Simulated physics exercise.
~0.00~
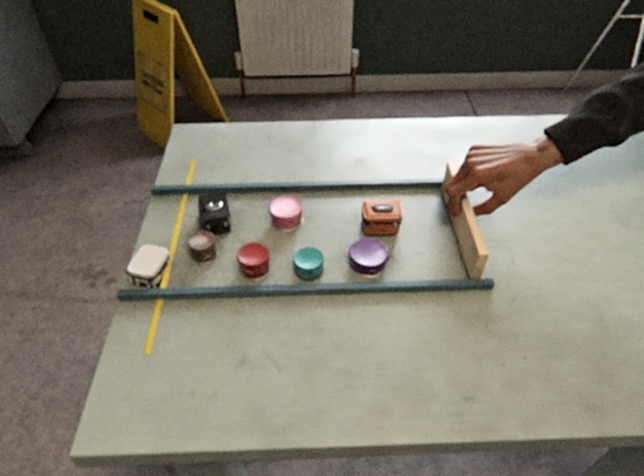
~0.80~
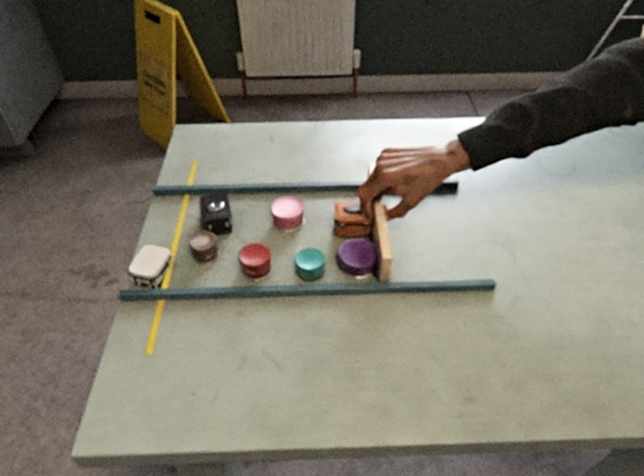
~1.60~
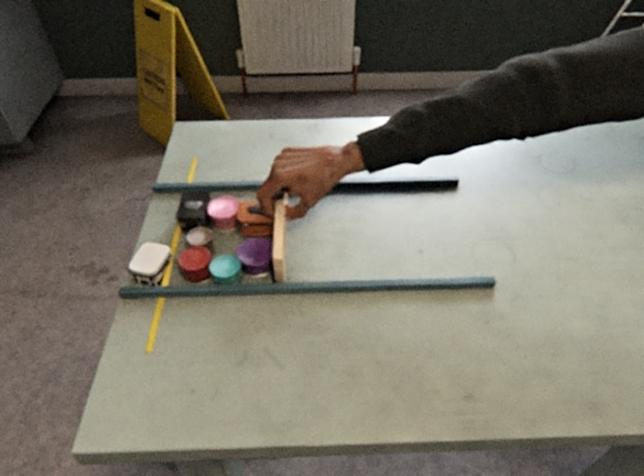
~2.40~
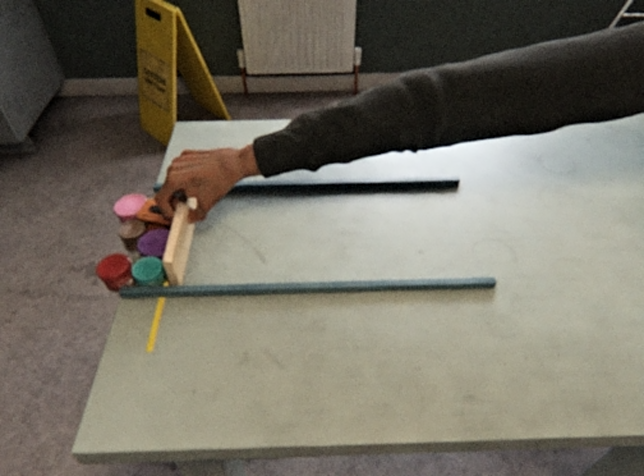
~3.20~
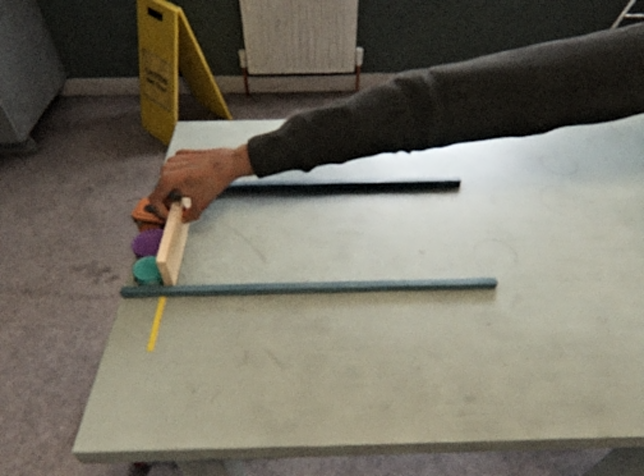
A hand slides a board left between two rails, pushing small containers off the table's edge.
